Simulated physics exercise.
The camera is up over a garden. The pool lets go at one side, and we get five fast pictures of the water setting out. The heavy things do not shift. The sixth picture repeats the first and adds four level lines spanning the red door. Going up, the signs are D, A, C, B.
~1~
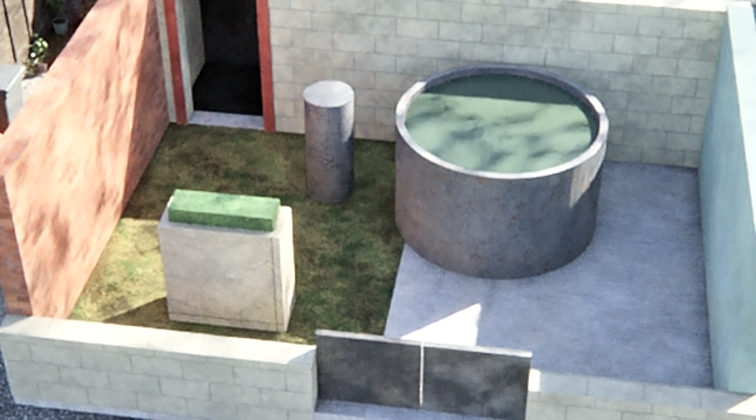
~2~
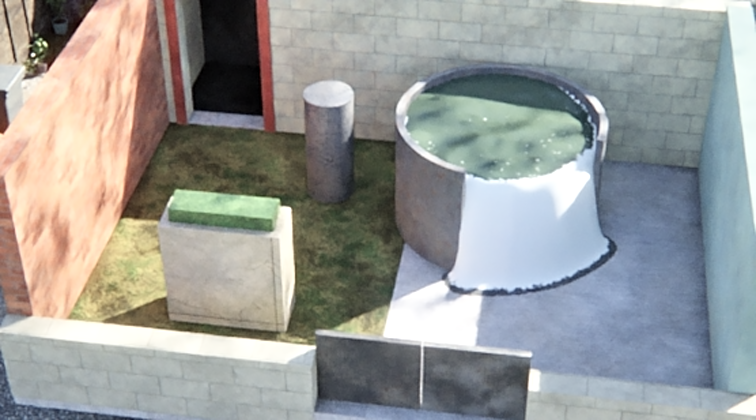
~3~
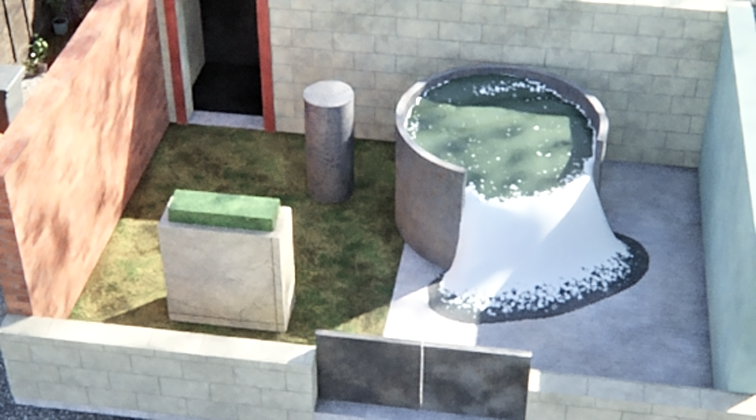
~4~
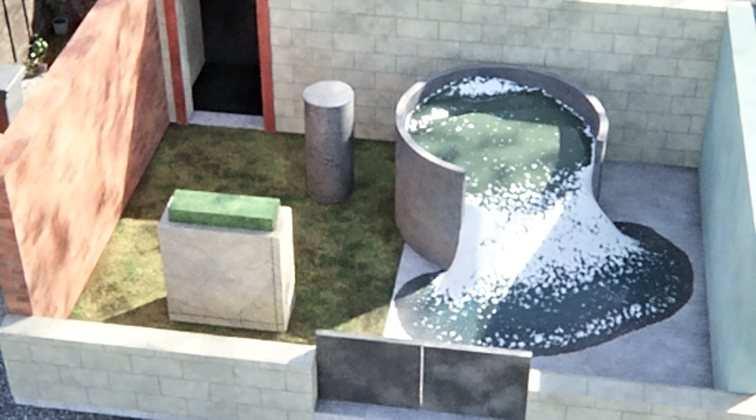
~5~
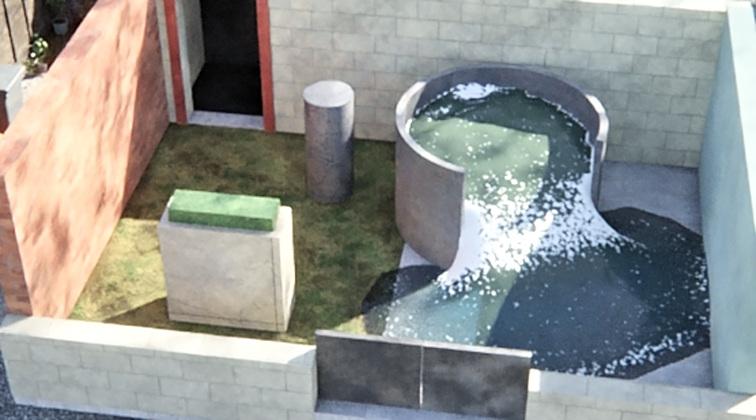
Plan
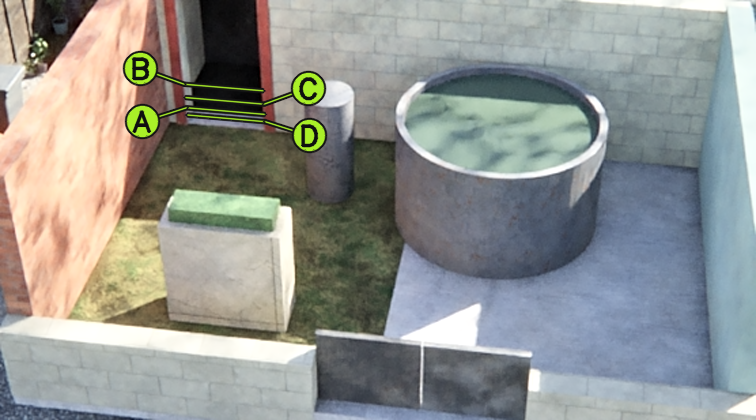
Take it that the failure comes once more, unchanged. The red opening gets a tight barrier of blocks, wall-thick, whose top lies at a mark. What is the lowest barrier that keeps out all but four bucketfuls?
Height A just does it.
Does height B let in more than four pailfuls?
No, that is safe.
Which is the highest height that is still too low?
D it is.
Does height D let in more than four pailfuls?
Yes, it does.
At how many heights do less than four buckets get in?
Three of the four.
On the marked copy, A at (225, 111); B at (223, 87); C at (224, 100); D at (226, 118); from the bottom up D, A, C, B.
Choosing A, a splash gets over, under a bucket.
Choosing B, nothing gets over.
Choosing C, nothing gets over.
Choosing D, about 10 bucketfuls get in.
